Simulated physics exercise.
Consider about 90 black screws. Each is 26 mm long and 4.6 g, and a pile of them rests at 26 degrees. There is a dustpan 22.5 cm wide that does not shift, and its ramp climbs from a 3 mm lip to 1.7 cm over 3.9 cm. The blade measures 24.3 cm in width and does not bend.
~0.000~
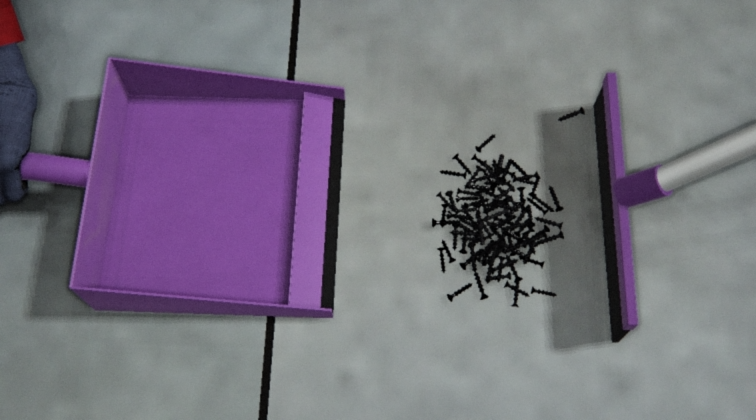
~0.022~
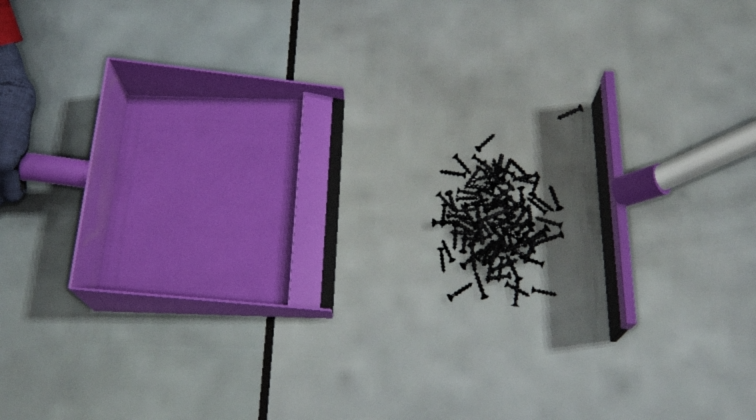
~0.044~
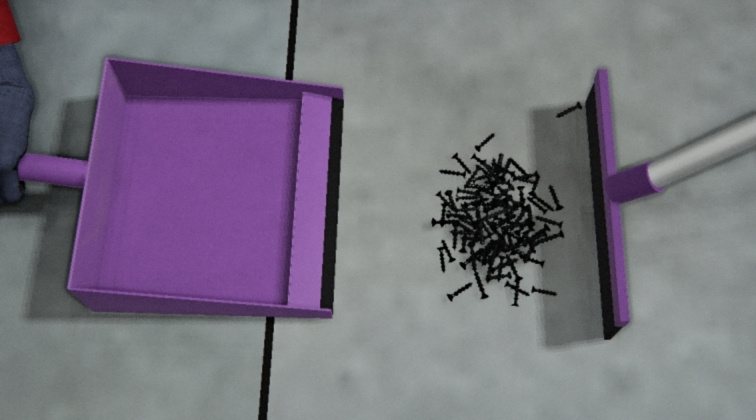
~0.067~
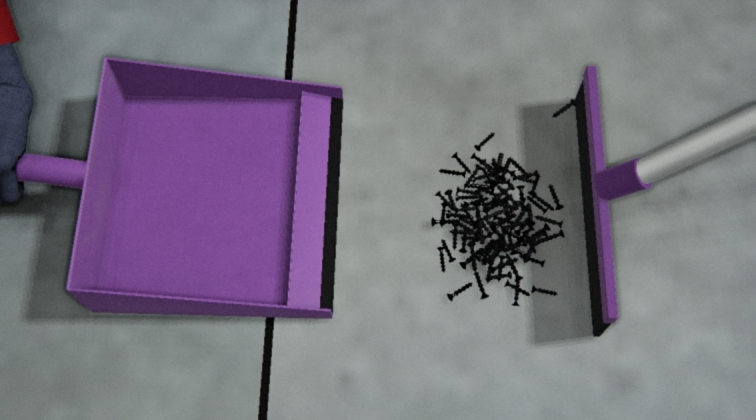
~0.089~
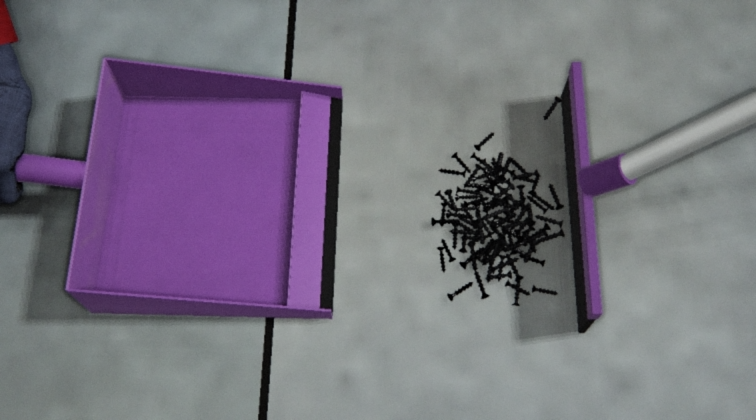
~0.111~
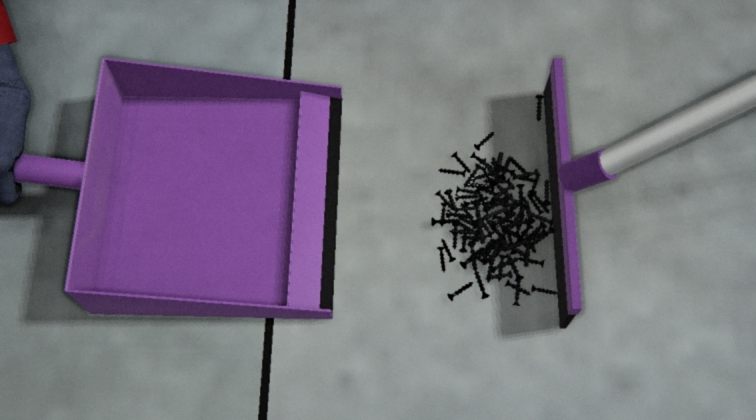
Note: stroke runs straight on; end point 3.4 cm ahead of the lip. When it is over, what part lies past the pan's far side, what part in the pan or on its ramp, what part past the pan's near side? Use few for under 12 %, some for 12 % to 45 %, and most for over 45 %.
Past the pan's far side: Few, in the pan or on its ramp: Some, past the pan's near side: Few.
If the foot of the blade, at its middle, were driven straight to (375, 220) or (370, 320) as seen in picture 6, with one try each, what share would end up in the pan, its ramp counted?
First try around 30 %, second try around 20 %.
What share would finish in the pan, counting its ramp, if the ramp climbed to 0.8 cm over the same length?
It would be roughly 35 percent.
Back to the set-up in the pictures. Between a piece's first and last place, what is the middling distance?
That distance is close to 16 cm.
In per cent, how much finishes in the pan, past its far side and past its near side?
Far side 0, pan 25, near side 5.
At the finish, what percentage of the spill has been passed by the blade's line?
Close to 0 percent.
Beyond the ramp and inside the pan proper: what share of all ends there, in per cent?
Around 10 in a hundred.
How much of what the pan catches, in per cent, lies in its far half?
Something like 60 per cent of the catch.
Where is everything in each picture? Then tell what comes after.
In the first picture, blade from (629, 324) to (609, 82), moved 0.0 cm, 0 of the pieces shifted so far; middle of the pieces at (495, 216); pan at (205, 200).
In the second picture, blade from (628, 323) to (606, 81), moved 0.2 cm, 0 of the pieces shifted so far; middle of the pieces at (495, 215).
In the third picture, blade from (621, 321) to (600, 79), moved 0.8 cm, 1 of the pieces shifted so far; middle of the pieces at (495, 215).
In the fourth picture, blade from (610, 317) to (589, 76), moved 1.8 cm, 1 of the pieces shifted so far; middle of the pieces at (495, 214).
In the fifth picture, blade from (594, 313) to (574, 72), moved 3.2 cm, 1 of the pieces shifted so far; middle of the pieces at (495, 214).
In the sixth picture, blade from (574, 309) to (556, 68), moved 5.0 cm, 6 of the pieces shifted so far; middle of the pieces at (494, 214); pan at (202, 201). Its pace works out near 0.81 m/s, heading 12 degrees away from the viewer's side.
After 0.23 s, middle of the blade 11 cm from the lip; 0 % over the lip, far side 0 %, near side 0 %.
Then, at 0.31 s, middle of the blade 5 cm from the lip; 0 % over the lip, far side 0 %, near side 0 %.
After 0.52 s, middle of the blade 4 cm from the lip; 25 % over the lip, far side 0 %, near side 5 %.
By 1.2 s all is still; far side 0 %, pan 25 %, near side 5 %, in front of the lip or behind the blade 70 %.
